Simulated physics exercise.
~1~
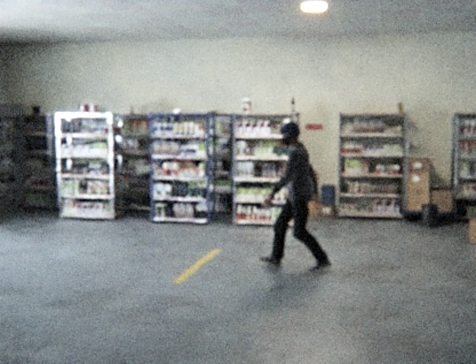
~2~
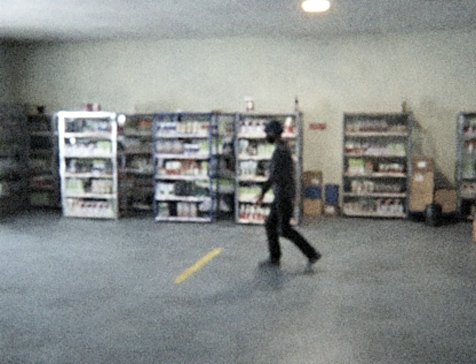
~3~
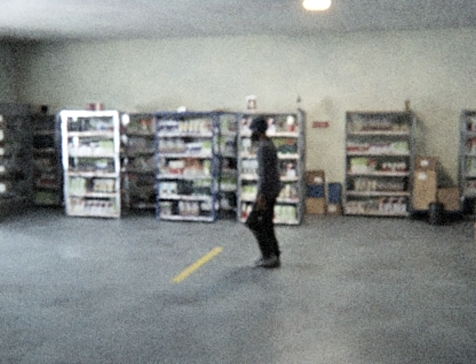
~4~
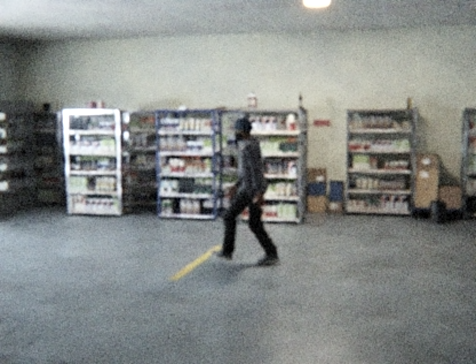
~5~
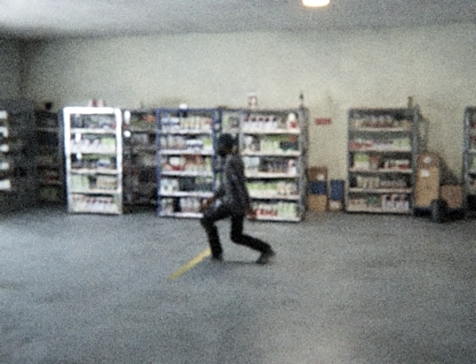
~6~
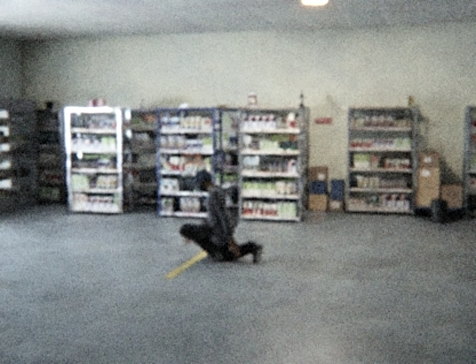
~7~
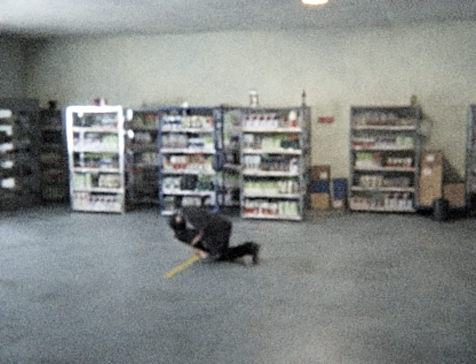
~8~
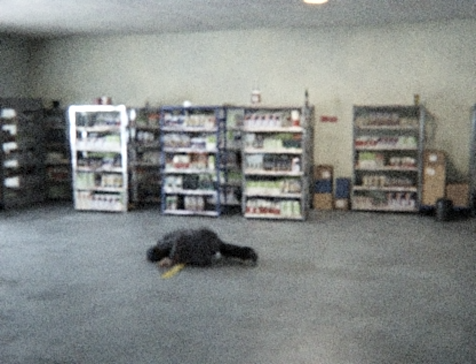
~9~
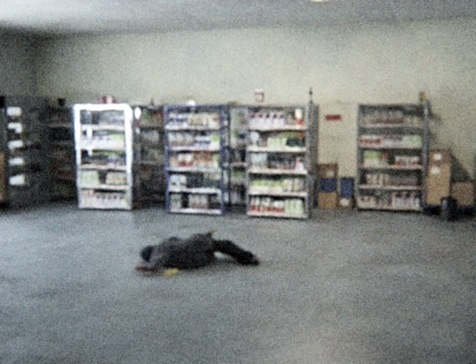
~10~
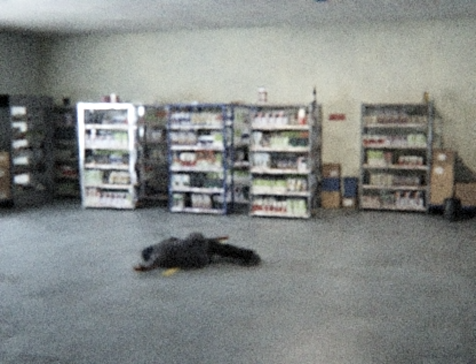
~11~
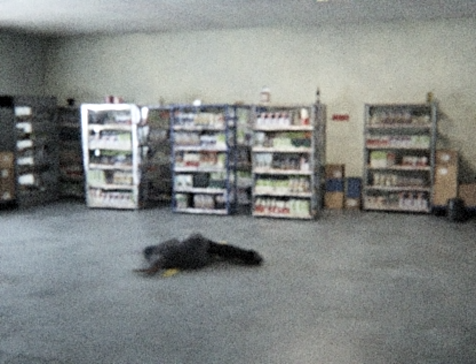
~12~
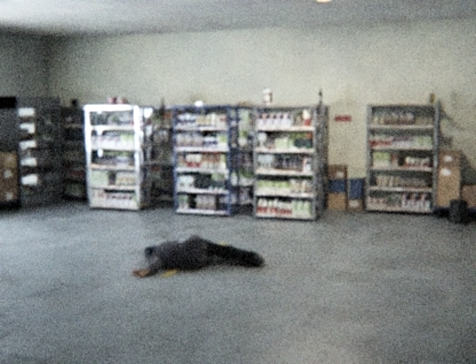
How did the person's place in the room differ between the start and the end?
At the start the person was upright, to the right of the yellow tape and nearer the shelves. By the end they were farther left and lower in view, lying on the floor across the tape.
